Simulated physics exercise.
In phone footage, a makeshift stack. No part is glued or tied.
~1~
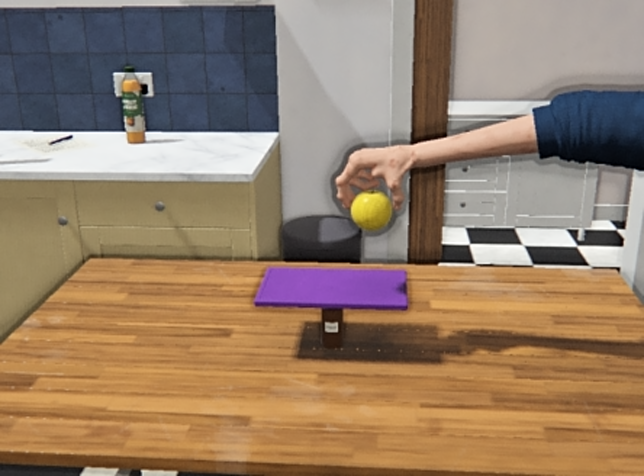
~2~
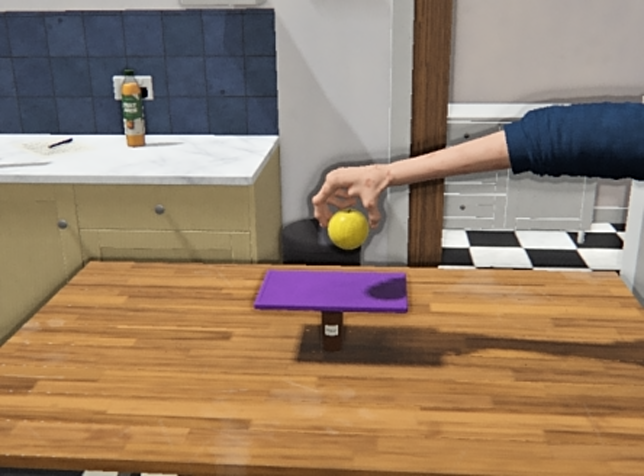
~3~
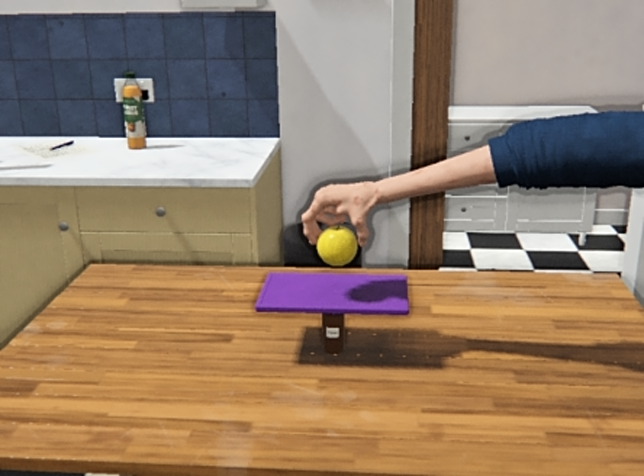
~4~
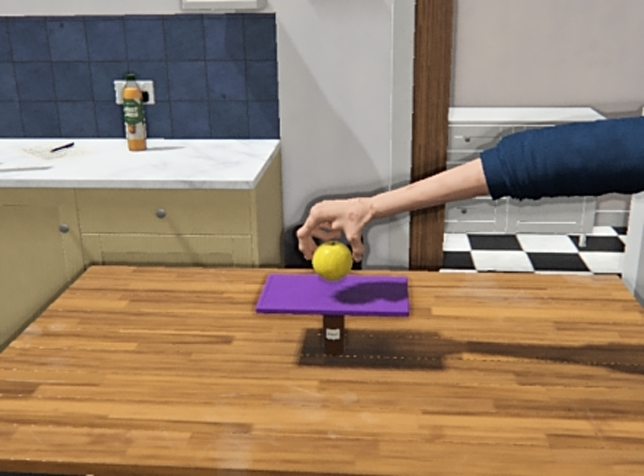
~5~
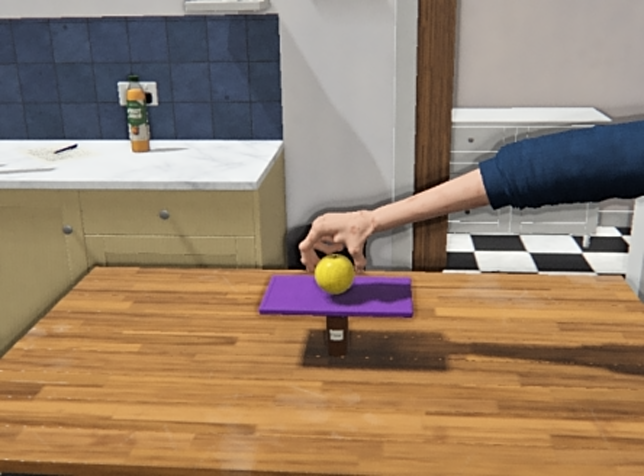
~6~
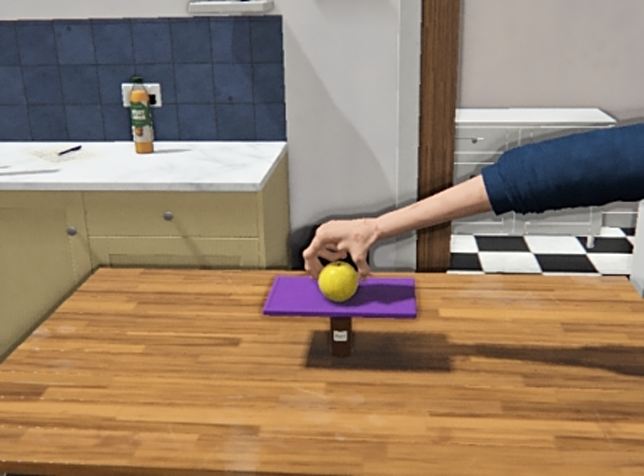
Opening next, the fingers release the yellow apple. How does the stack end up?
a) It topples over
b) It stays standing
b.
Then, 0.20 s past the last view, nothing moves.
Then, 0.40 s past the last view, yellow apple resting near (338, 282).
Finally, all 3 still in place. Final places as the last picture's camera would see them, yellow apple near (338, 282). The stack keeps its balance.
